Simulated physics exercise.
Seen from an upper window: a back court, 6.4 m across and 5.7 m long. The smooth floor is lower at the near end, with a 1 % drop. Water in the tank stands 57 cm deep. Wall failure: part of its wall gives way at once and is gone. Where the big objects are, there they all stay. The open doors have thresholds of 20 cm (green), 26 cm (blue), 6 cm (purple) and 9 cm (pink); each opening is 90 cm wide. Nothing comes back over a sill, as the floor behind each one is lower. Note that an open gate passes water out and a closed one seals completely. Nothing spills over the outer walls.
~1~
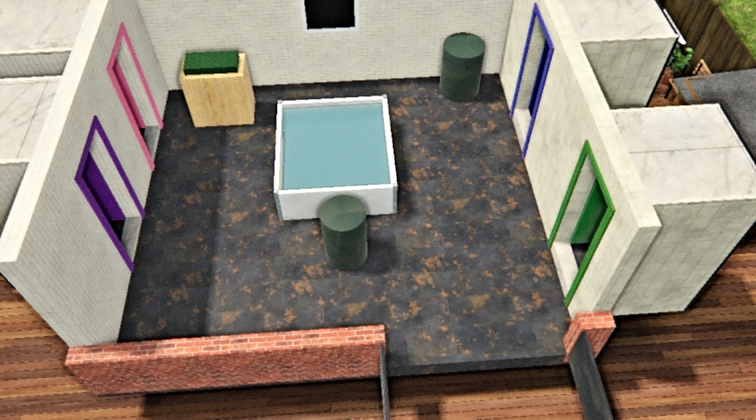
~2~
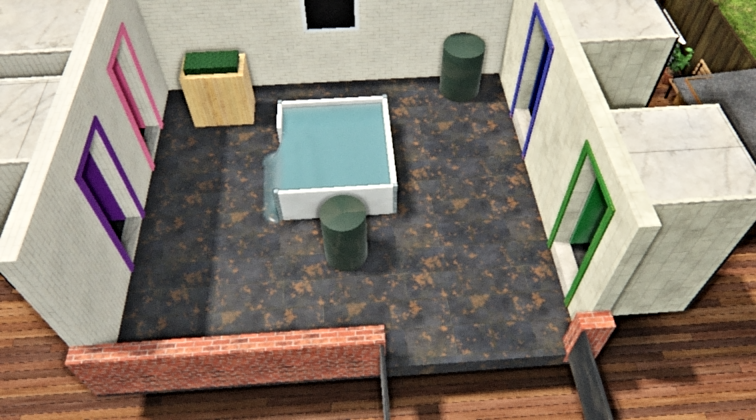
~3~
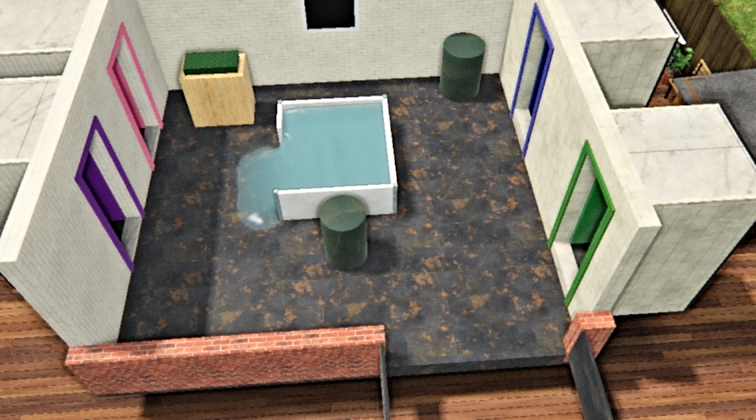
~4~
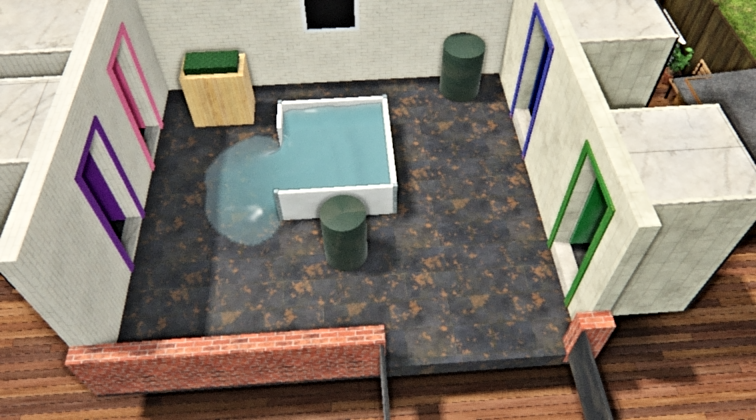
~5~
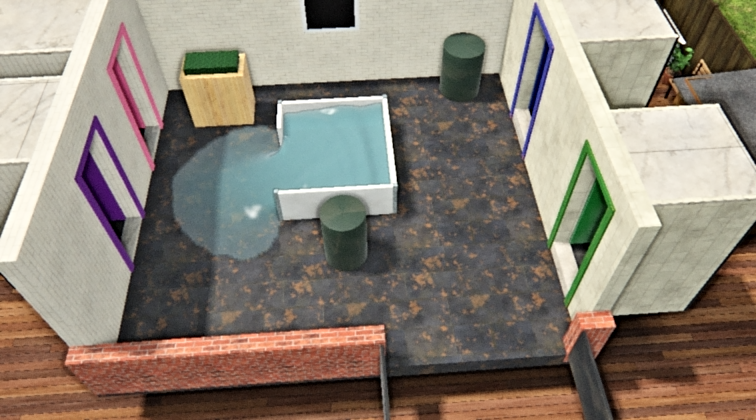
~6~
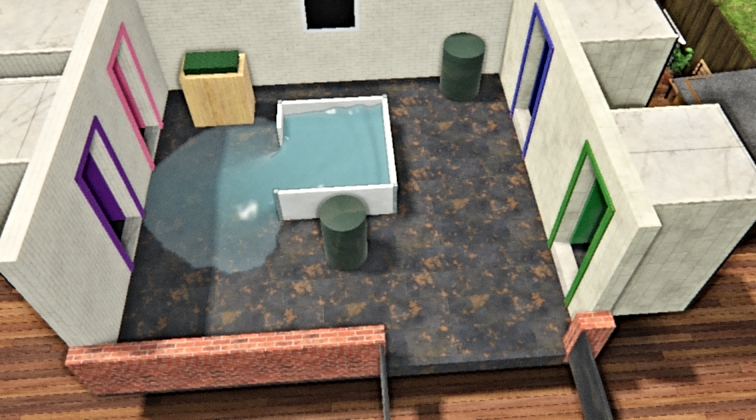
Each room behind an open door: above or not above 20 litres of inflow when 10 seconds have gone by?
Outcome: Green door: Within the allowance; blue door: Within the allowance; purple door: Beyond the allowance; pink door: Beyond the allowance.
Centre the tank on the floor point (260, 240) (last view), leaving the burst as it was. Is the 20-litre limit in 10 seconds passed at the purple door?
With that change, the limit at the purple door is surpassed.
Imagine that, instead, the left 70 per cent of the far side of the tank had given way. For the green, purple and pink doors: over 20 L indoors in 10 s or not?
Against that limit: Green under, purple below, pink not over.
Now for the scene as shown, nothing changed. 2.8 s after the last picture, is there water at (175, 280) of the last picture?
By then the spot is drenched.
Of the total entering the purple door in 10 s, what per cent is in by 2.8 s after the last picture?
I'd put it at about 75 per cent by that point.
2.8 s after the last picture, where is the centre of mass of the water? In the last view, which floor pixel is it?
It lies at roughly (246, 196) in pixels.
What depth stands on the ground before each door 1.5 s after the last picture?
Depths in centimetres - green: 0, blue: 0, purple: 23, pink: 21.
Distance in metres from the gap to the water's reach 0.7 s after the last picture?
It's close to 3.0 metres.
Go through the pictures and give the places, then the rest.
The first picture shows still water, 57 cm deep, in the tank at (334, 145).
In the second picture, the front is at (274, 218), 0.7 m from the gap at (283, 176); 0.3 m2 of floor is under water; 57 cm left at the back of the tank.
In the third picture, the front is at (251, 222), 0.9 m from the gap at (283, 178); 1.0 m2 of floor is under water; 57 cm left at the back of the tank.
In the fourth picture, water pours out at (283, 178) and has run 1.3 m, to (213, 169); typically 8 cm deep outside, 57 cm at the tank's back.
In the fifth picture, the front is at (180, 176), 1.8 m from the gap at (283, 178); 3.4 m2 of floor is under water; 52 cm left at the back of the tank.
In the sixth picture, water pours out at (283, 178) and has run 2.3 m, to (145, 211); typically 5 cm deep outside, 48 cm at the tank's back.
Then, 0.7 s after the last picture water covers 25 % of the floor and is deepest (32 cm) near (146, 202); green door not reached, blue door not reached, purple door 22 cm at the sill, 28 L in, pink door 20 cm at the sill, 8 L in.
Then, 1.5 s after the last picture water covers 30 % of the floor and is deepest (37 cm) near (112, 369); green door not reached, blue door not reached, purple door 23 cm at the sill, 120 L in, pink door 21 cm at the sill, 45 L in.
Then, 2.8 s after the last picture water covers 40 % of the floor and is deepest (26 cm) near (112, 369); green door not reached, blue door not reached, purple door 15 cm at the sill, 209 L in, pink door 14 cm at the sill, 84 L in.
Then, 5.3 s after the last picture water covers 75 % of the floor and is deepest (15 cm) near (112, 369); green door 8 cm at the sill, 0 L in, blue door not reached, purple door 10 cm at the sill, 259 L in, pink door 10 cm at the sill, 102 L in.
Then, 9.3 s after the last picture water covers 95 % of the floor and is deepest (11 cm) near (112, 369); green door 6 cm at the sill, 0 L in, blue door 4 cm at the sill, 0 L in, purple door 6 cm at the sill, 272 L in, pink door 4 cm at the sill, 103 L in.
